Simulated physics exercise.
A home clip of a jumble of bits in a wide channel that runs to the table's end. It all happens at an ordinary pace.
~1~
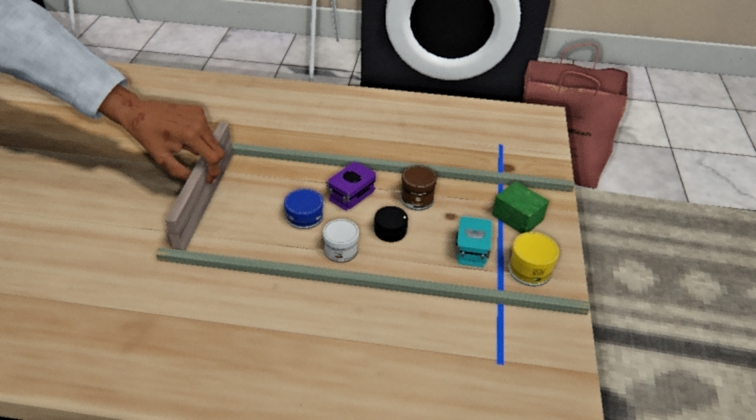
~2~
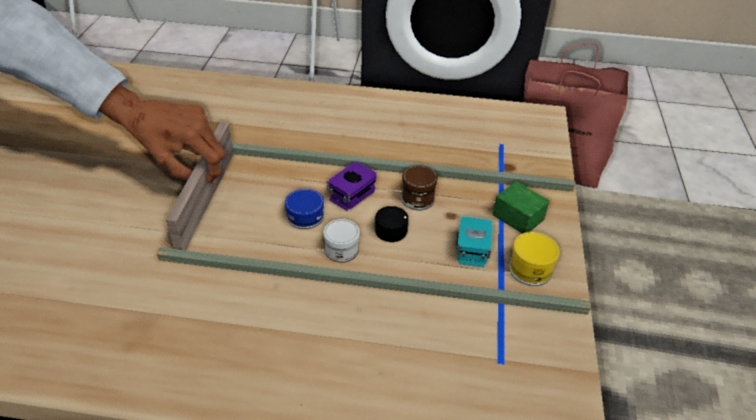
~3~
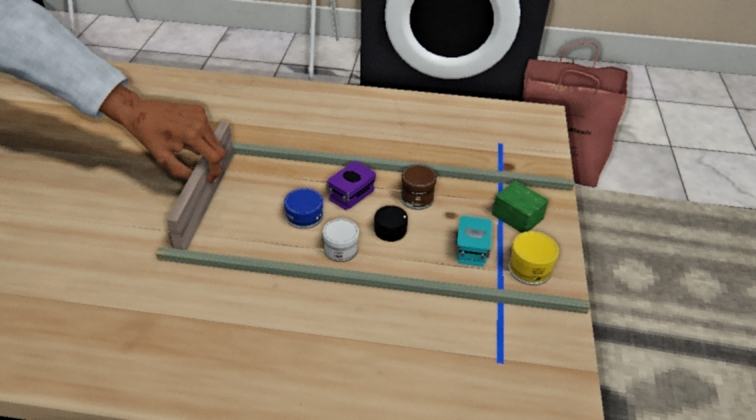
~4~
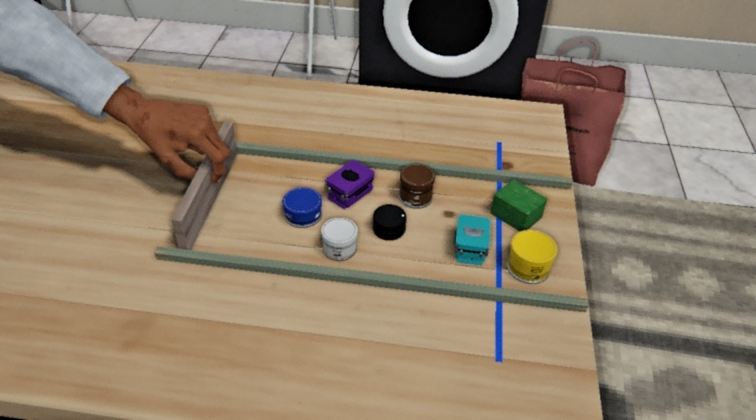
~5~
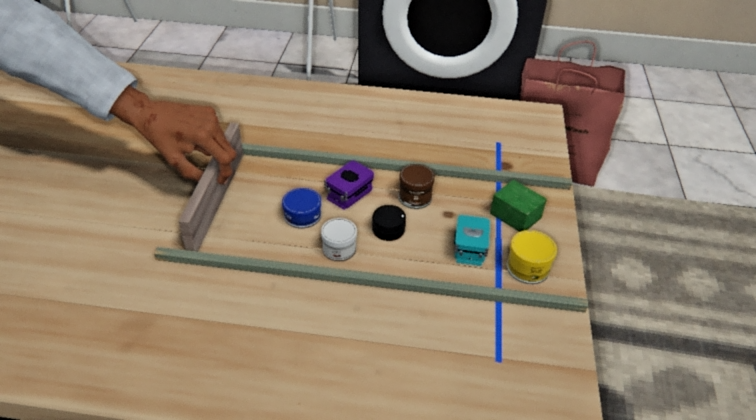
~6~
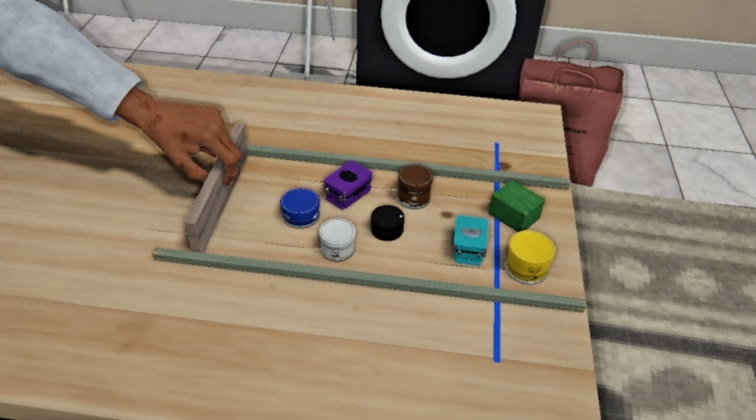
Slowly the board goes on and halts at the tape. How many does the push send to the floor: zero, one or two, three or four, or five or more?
The number that fall off is one or two.
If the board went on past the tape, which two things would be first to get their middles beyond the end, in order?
The order is the green block, the black lid.
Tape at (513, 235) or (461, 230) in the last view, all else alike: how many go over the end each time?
Down on the floor: 1 and 0.
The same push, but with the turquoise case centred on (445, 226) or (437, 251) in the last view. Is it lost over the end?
Place by place, it remains up; remains up.
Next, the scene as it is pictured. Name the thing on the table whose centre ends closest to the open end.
That is the yellow tin.
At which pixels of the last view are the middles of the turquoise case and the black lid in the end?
The turquoise case at (551, 251), the black lid at (554, 228).
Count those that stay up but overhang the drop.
The number is 1.
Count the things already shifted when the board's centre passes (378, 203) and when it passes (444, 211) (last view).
At the one place 5, at the other 8.
A little later, none off yet; yellow tin at rest near (529, 257); green block at rest near (516, 206); turquoise case at rest near (470, 241).
Next, none off yet; yellow tin shifted about its own width near (556, 273); green block shifted a little near (536, 211); turquoise case shifted about its own width near (520, 253).
When it is over, the number that fall off is one or two; down, green block.
